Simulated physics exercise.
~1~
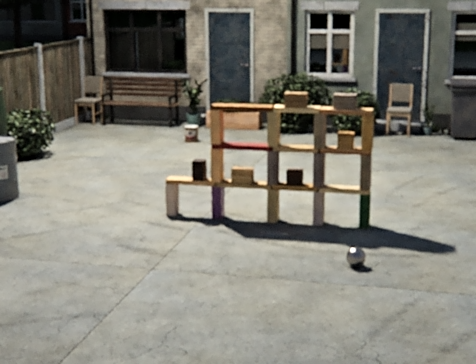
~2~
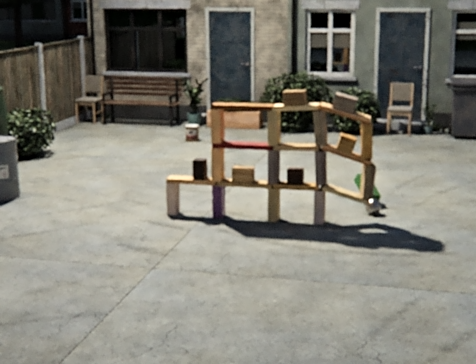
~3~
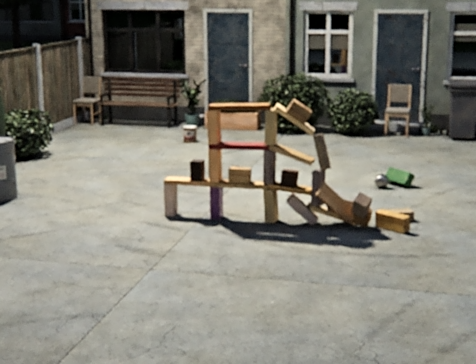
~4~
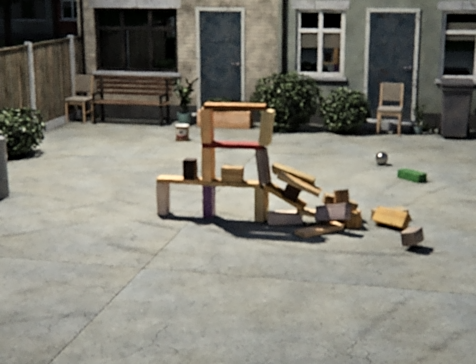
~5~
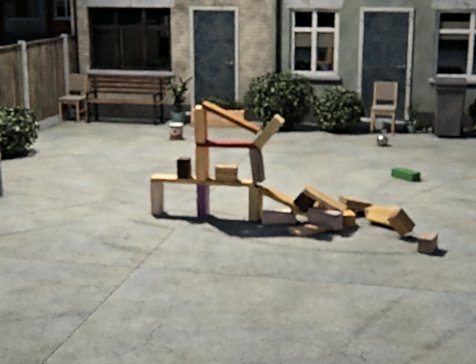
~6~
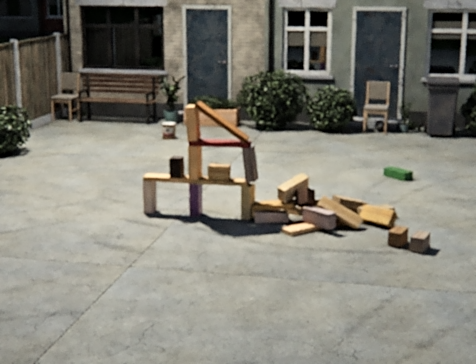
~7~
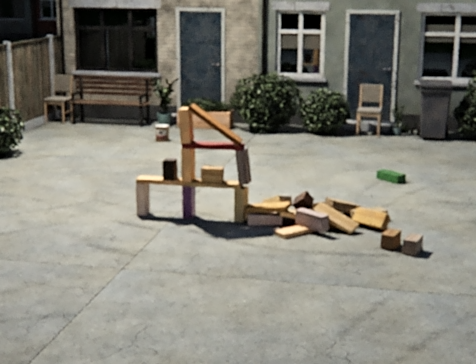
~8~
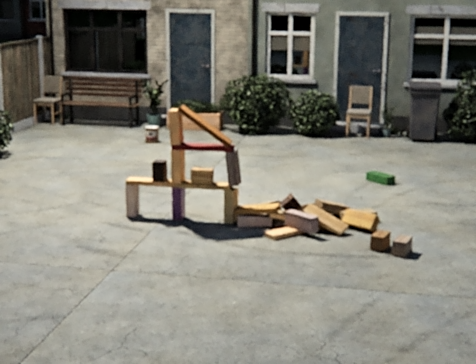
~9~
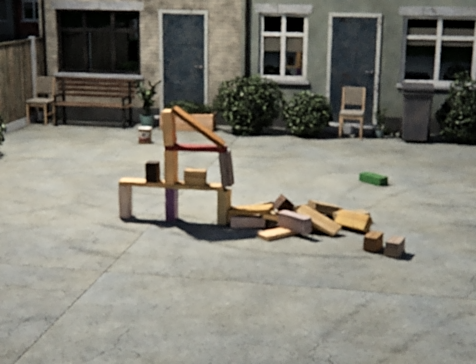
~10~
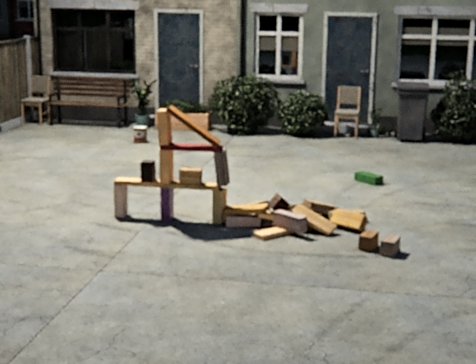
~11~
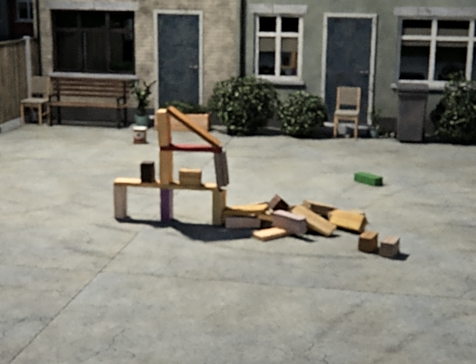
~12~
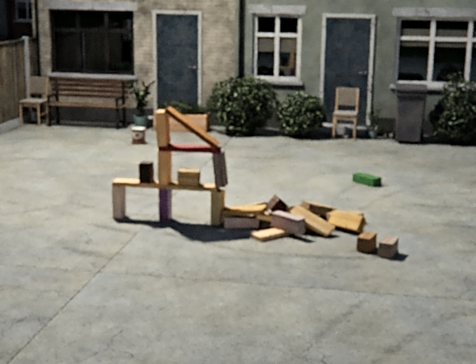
In a paved courtyard, a rolling steel ball knocks out a green post, collapsing the block structure's right side while the left stands.
